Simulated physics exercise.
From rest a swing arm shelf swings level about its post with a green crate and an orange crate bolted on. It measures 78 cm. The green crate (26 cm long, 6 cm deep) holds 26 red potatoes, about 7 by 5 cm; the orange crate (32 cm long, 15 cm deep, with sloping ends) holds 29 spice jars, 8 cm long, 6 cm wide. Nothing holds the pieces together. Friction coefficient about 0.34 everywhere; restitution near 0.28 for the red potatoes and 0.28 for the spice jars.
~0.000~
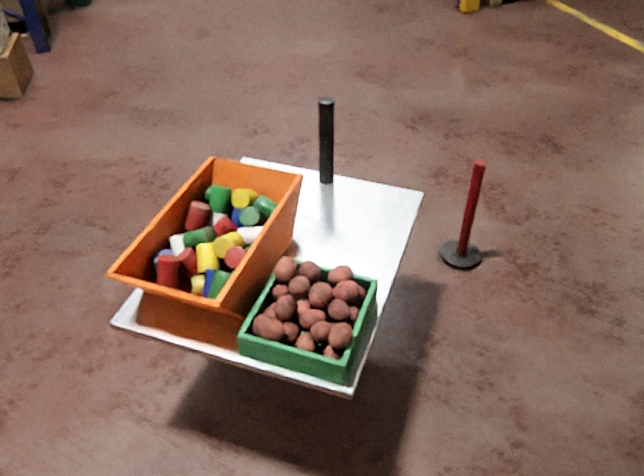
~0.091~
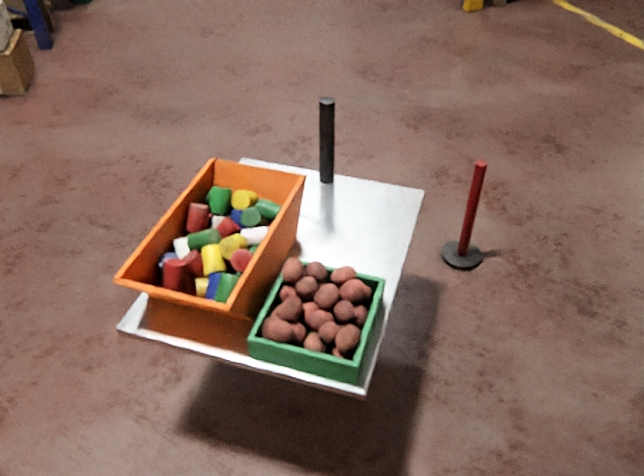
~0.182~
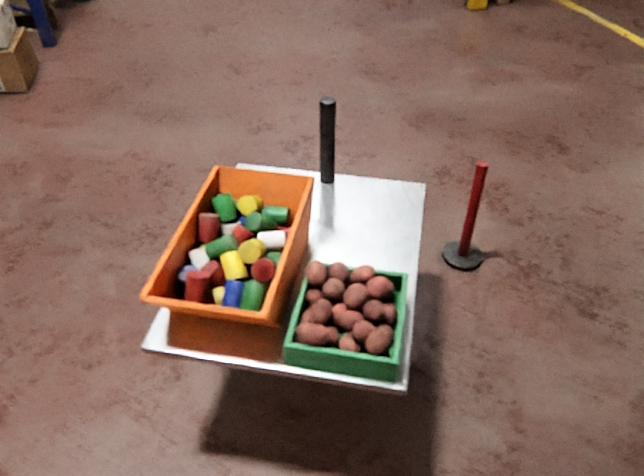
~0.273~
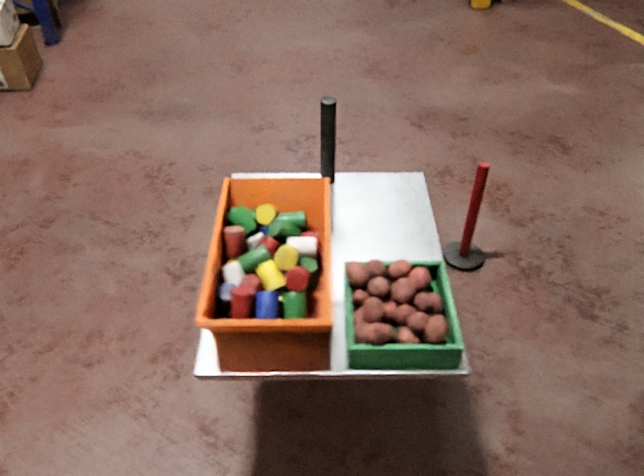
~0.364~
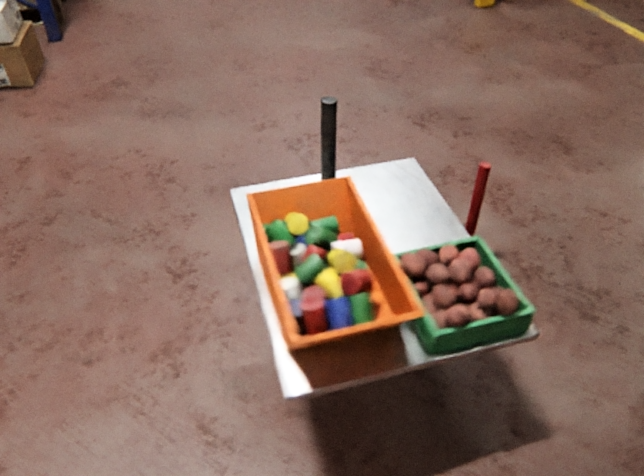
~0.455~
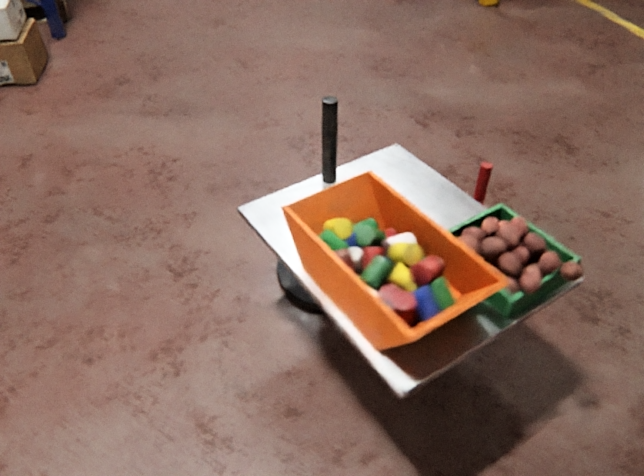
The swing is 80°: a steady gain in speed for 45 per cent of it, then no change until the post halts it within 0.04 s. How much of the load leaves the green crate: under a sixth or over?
More than a sixth of the red potatoes leave the green crate.
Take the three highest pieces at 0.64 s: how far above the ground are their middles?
Some 62 cm up.
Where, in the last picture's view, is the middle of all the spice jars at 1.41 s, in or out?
At about (459, 245).
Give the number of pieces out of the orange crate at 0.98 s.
Out by then, roughly: Orange crate 1.
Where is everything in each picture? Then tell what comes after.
In the first picture (we follow the rim corner now nearest the camera; the camera moves round a little), green crate at (344, 361); orange crate at (218, 301); swung 0°; nothing out yet.
Green crate at (356, 362); orange crate at (228, 305); swung 2°, in the second picture.
Green crate at (396, 358); orange crate at (264, 313); swung 9°, in the third picture.
Green crate at (460, 344); orange crate at (330, 319); swung 21°, in the fourth picture.
Green crate at (530, 308); orange crate at (421, 310); swung 37°, in the fifth picture.
Green crate at (576, 257); orange crate at (505, 280); swung 56°; 1 out, the lowest potato at (571, 271), in the sixth picture.
After 0.56 s, end of the swing.
After 0.64 s, 7 of 26 out of the green crate and 0 of 29 out of the orange crate.
After 0.76 s, 10 of 26 out of the green crate and 0 of 29 out of the orange crate.
After 0.98 s, 11 of 26 out of the green crate and 1 of 29 out of the orange crate.
When it is over (at 1.41 s), 11 of 26 out of the green crate and 1 of 29 out of the orange crate. Asked share, 11 of 26, 42 per cent.
